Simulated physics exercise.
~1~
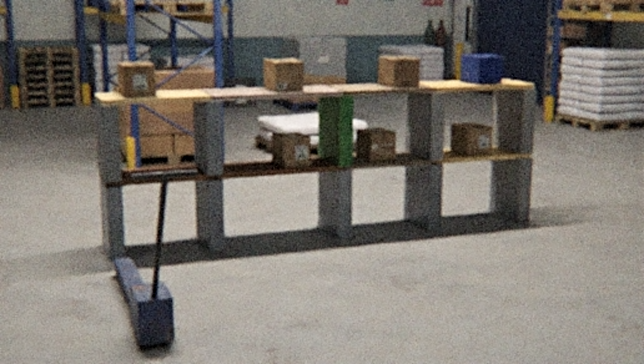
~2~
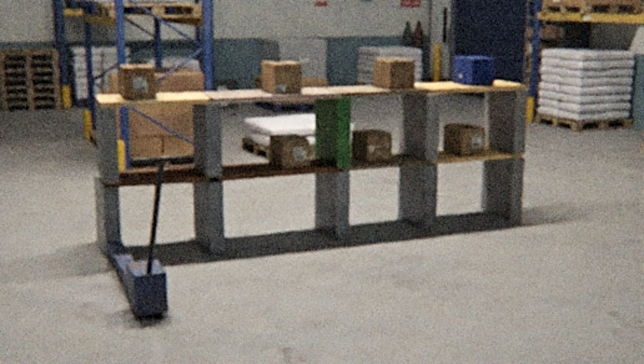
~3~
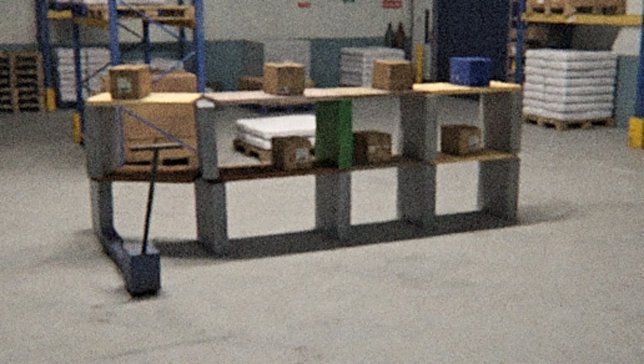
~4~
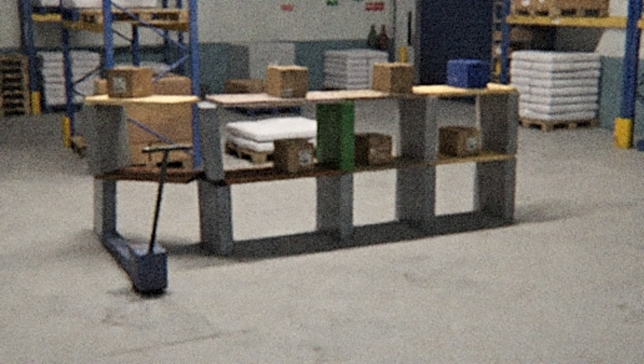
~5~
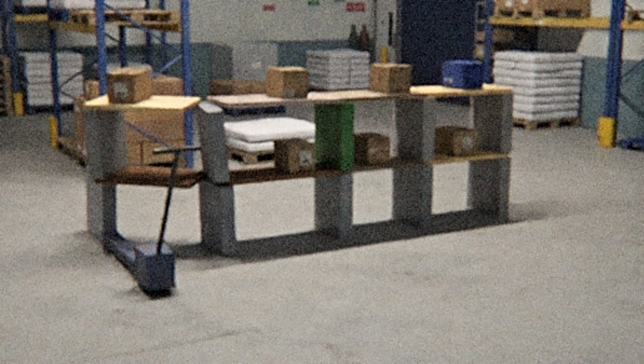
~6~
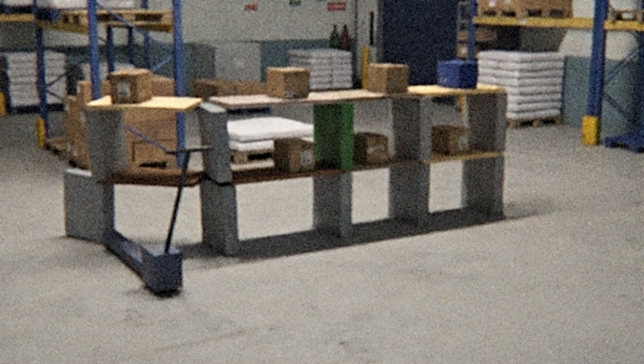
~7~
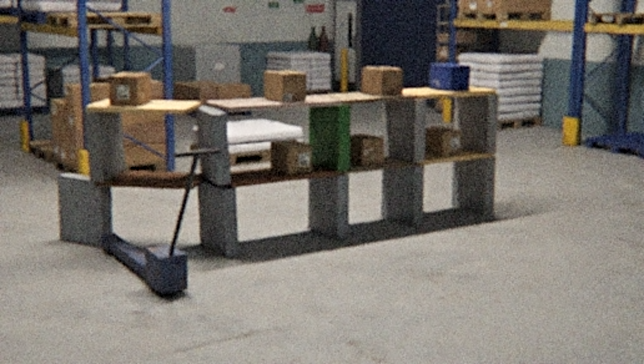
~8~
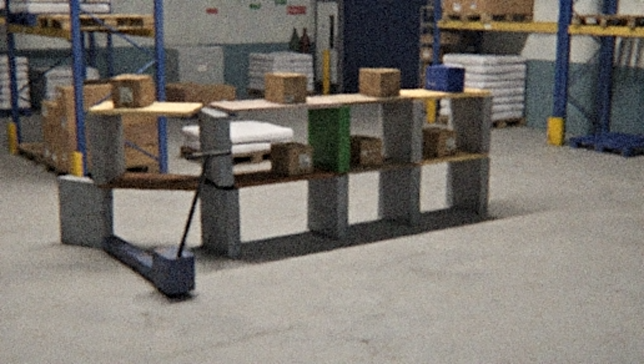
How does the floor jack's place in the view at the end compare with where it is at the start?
At the end the jack sits somewhat higher in the view and slightly farther to the right than at the start.
A narrow blue floor jack pushes in at the base of the left end of a two-tier board shelf loaded with cartons, skewing that end out of line, while the rest, including the green upright and blue carton, stays standing as the view drifts sideways.
